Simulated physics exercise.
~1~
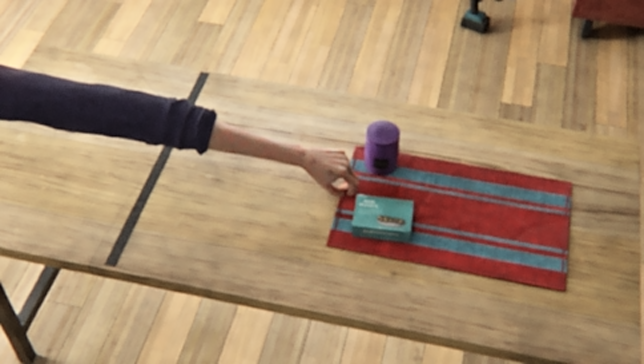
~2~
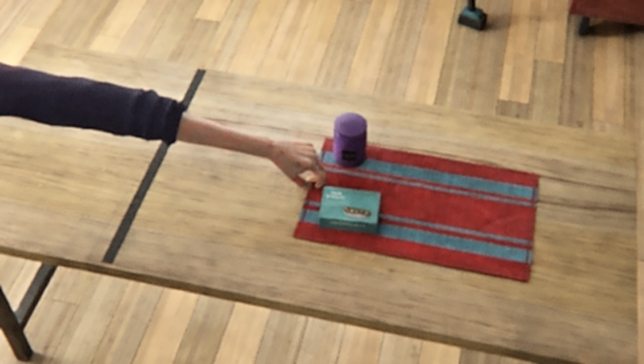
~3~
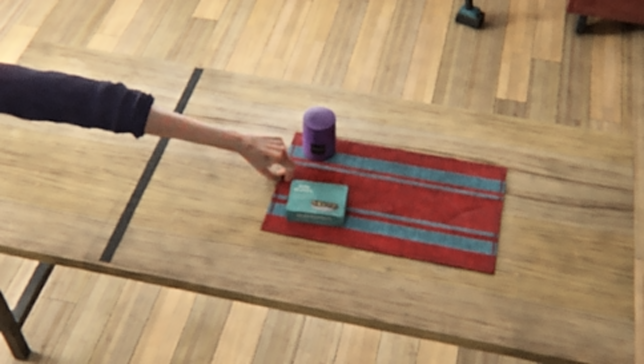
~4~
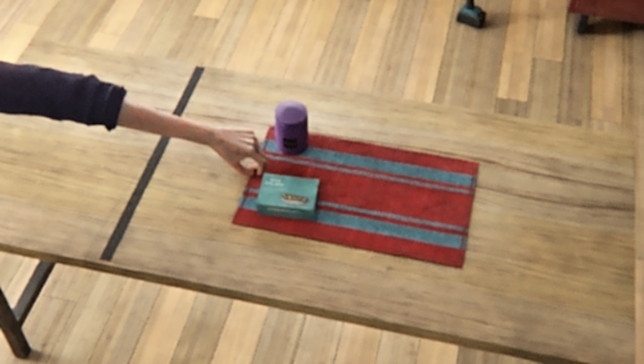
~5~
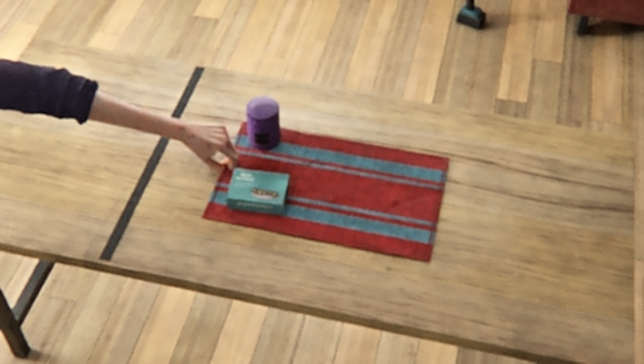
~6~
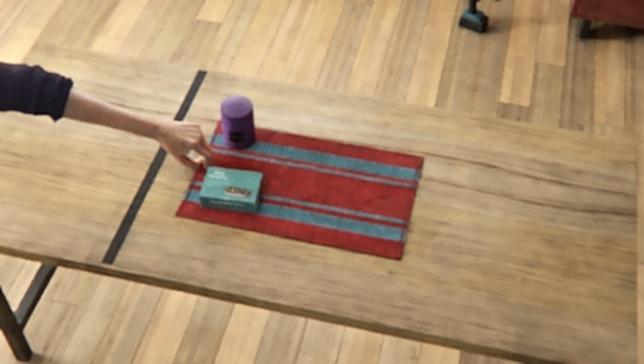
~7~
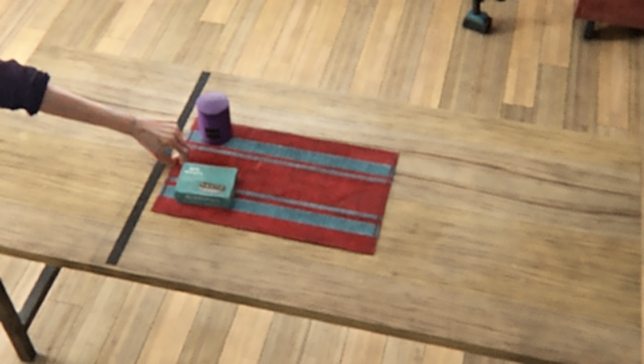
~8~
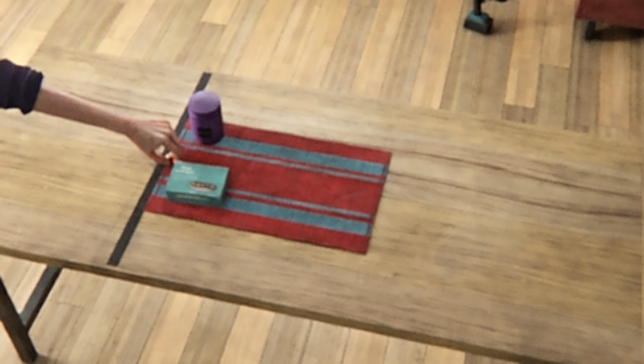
On a wooden table, a hand pulls a red runner carrying two objects left to dark tape.
